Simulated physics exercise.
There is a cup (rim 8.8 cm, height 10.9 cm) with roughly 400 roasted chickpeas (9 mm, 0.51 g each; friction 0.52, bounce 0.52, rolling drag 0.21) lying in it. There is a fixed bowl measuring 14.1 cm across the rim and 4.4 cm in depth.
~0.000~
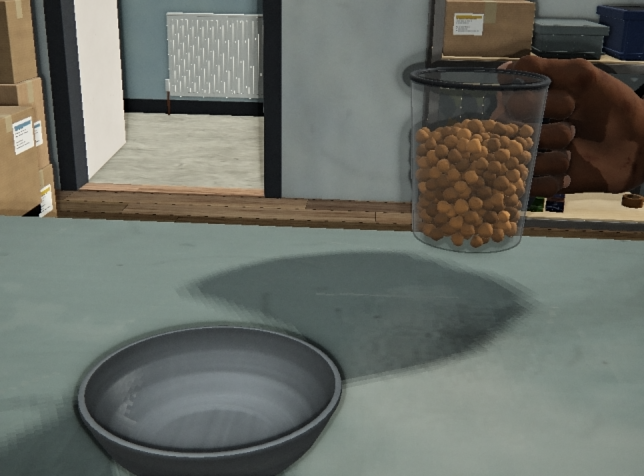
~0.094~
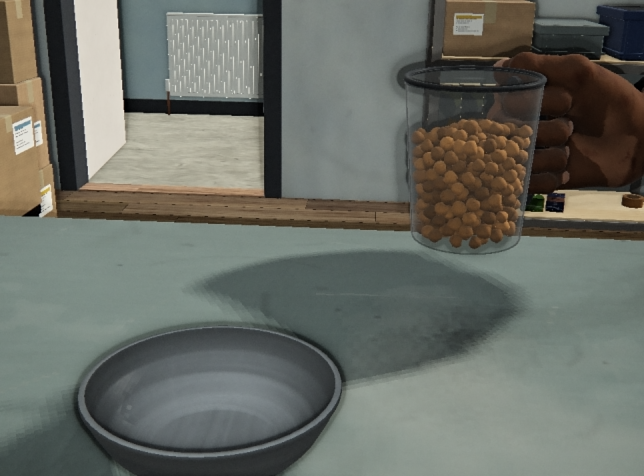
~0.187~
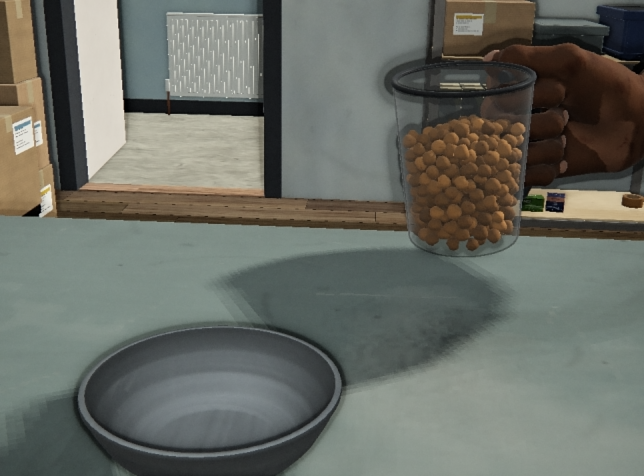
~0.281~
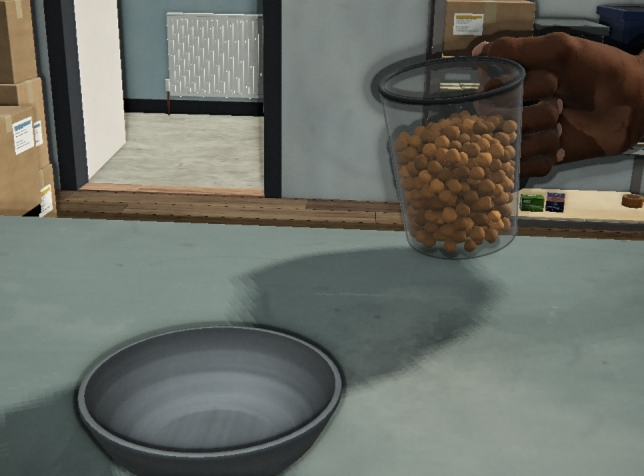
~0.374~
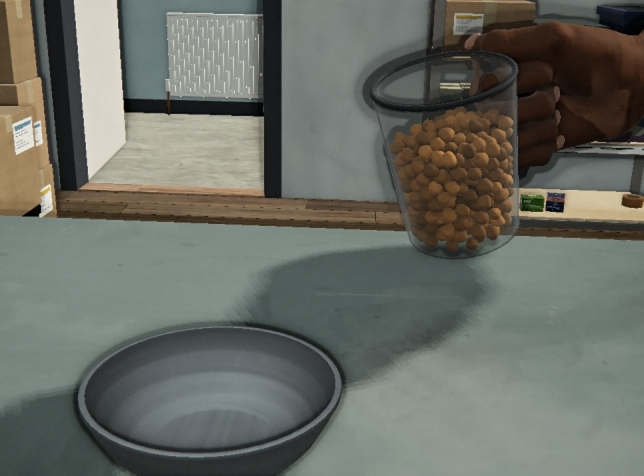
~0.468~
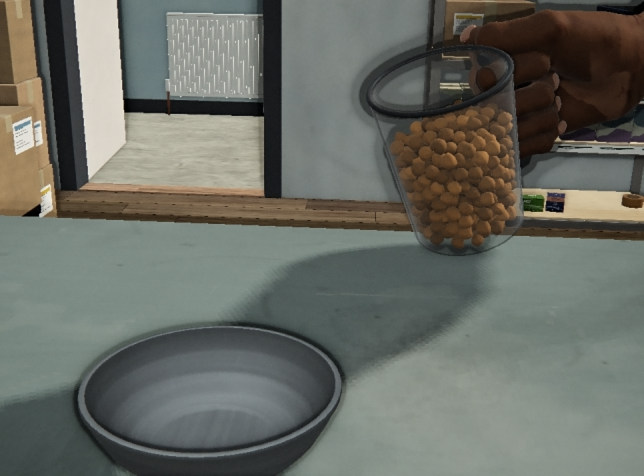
A hand held a clear cup of small, round, orange-brown chickpeas above a table with an empty gray bowl, moved it slightly left, and gradually tilted its rim toward the front left.
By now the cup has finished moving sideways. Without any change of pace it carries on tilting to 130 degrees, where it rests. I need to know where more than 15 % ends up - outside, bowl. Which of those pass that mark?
Outside everything passes, bowl does not pass.
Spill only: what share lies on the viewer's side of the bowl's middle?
10 %.
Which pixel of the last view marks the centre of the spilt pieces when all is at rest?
Middle of spill: Around (343, 399).
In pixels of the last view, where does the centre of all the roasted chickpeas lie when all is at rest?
Close to pixel (342, 399) of the final picture.
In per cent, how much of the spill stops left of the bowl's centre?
About 10%.
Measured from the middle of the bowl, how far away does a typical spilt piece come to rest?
About 10 cm.
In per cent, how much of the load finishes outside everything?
I reckon around 100 per cent.
After 1.12 s, tilt 58 degrees; cup 100 %; middle of all pieces near (467, 146).
After 1.67 s, tilt 88 degrees; cup 100 %; middle of all pieces near (462, 129).
Then, at 2.17 s, tilt 115 degrees; outside 20 %, cup 65 %, in the air 15 %; middle of all pieces near (415, 206).
After 2.65 s, tilt 130 degrees; outside 100 %; middle of all pieces near (337, 394).
By 3.2 s all is still; outside 100 %, bowl 0 %, cup 0 %.
